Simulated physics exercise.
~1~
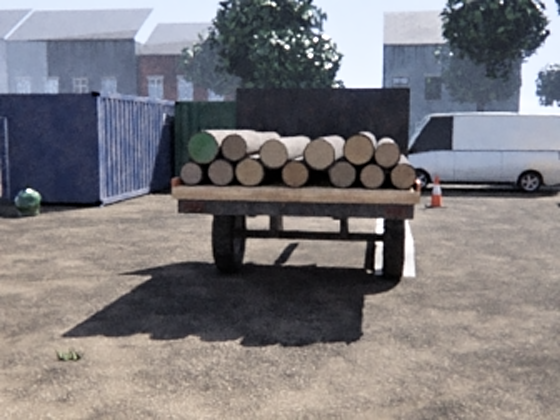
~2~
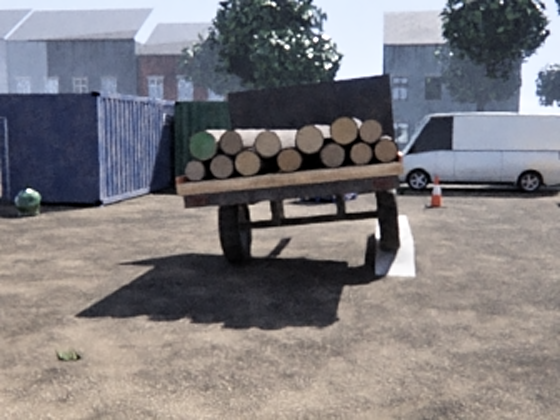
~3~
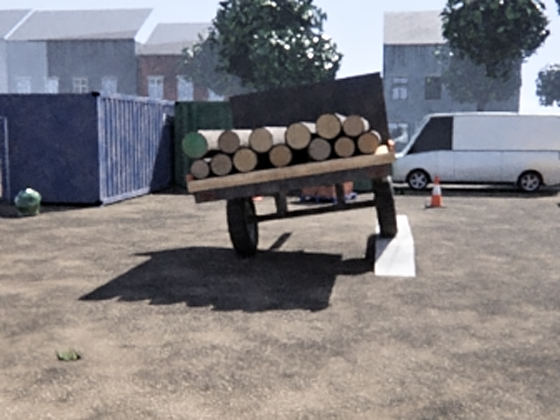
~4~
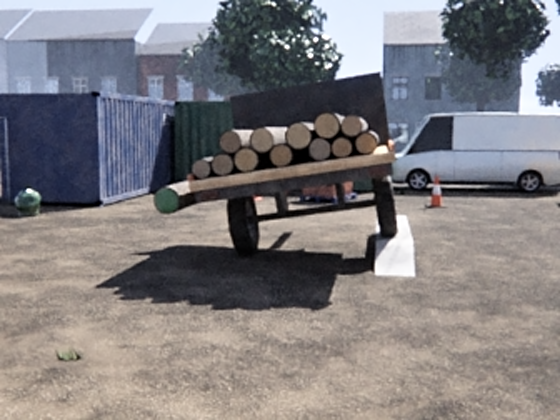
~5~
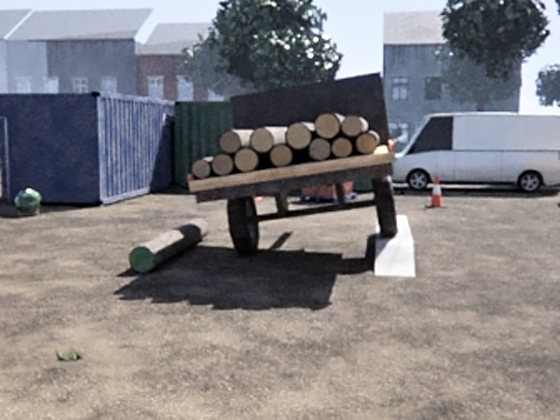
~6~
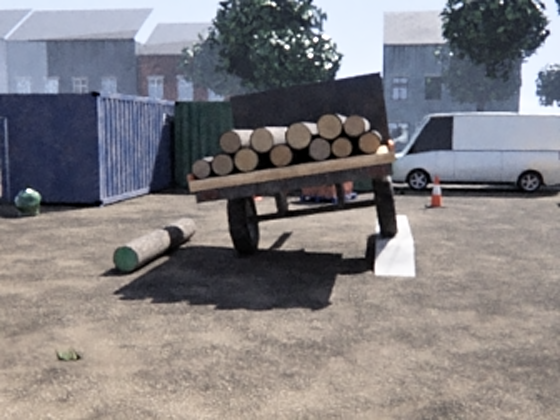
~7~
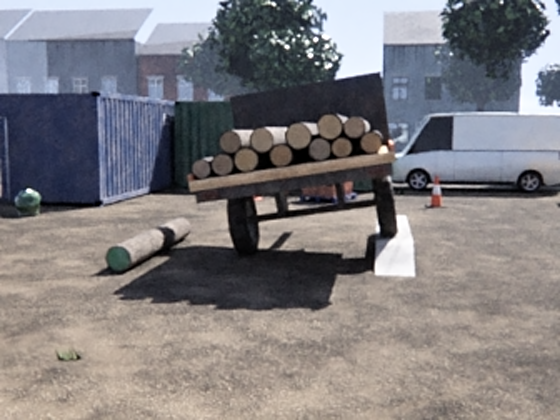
In the video, a flatbed trailer stacked with logs moves slowly away until one wheel climbs a raised slab, tilting it left. The green-ended log rolls off the left side, drops to the ground and comes to rest there, while the others stay on the trailer.
